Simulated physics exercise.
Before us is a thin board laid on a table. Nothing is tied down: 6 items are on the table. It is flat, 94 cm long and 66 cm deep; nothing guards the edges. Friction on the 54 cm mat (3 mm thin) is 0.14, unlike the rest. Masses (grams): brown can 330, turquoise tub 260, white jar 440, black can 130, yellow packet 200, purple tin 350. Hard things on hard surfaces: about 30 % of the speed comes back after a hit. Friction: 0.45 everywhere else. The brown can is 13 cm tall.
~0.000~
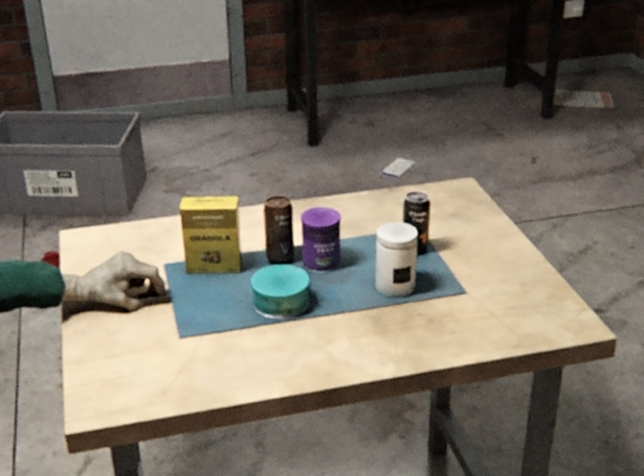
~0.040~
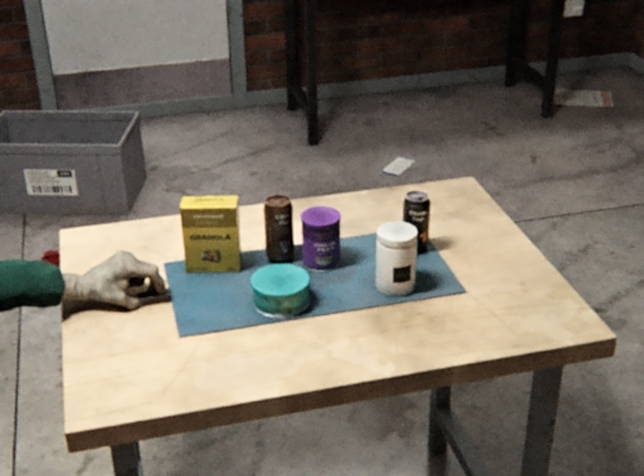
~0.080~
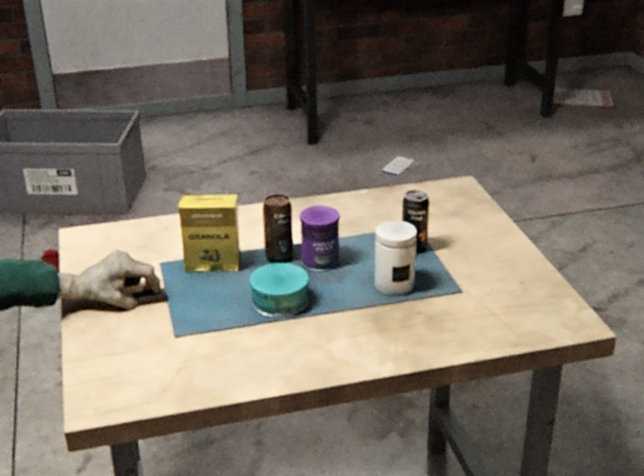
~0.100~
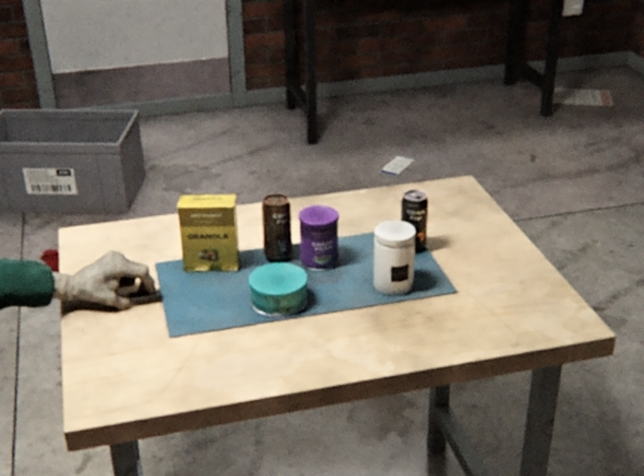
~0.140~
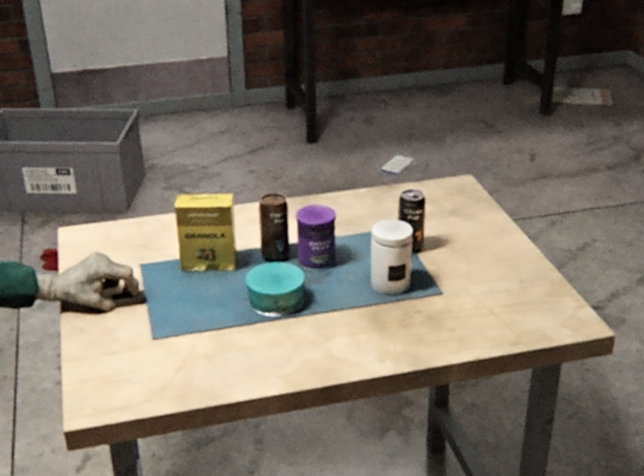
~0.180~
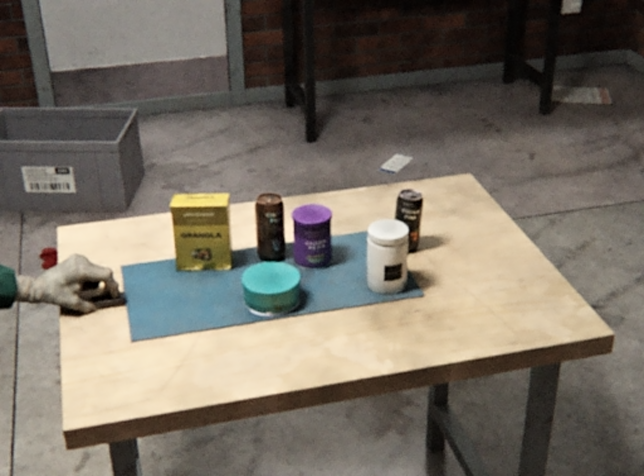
A hand in a green sleeve pulling a blue mat leftward across a wooden table, the containers on it shifting slightly left.
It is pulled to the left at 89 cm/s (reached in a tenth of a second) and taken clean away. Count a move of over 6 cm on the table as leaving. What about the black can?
The black can holds its spot.
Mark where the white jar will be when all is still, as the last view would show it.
Near (361, 262).
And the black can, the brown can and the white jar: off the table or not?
The black can ends on the table; the brown can ends off the table; the white jar is still on the table.
After 0.48 s, mat pulled 35 cm; black can slid 2 cm near (405, 222); turquoise tub slid 13 cm; purple tin slid 13 cm.
After 0.78 s, mat pulled 61 cm; yellow packet now off the table; black can slid 2 cm near (405, 222); purple tin slid 35 cm.
After 0.98 s, mat pulled 79 cm; brown can and turquoise tub now off the table; black can slid 2 cm near (405, 222); purple tin slid 42 cm.
After 1.28 s, mat pulled 92 cm; black can slid 2 cm near (405, 222); purple tin slid 42 cm; white jar slid 6 cm.
At rest (2.1 s), off the table, brown can, turquoise tub and yellow packet; not toppled but over 6 cm from the start, white jar and purple tin; black can in place, give or take 6 cm. Seen from the same camera at the end, black can near (405, 222).
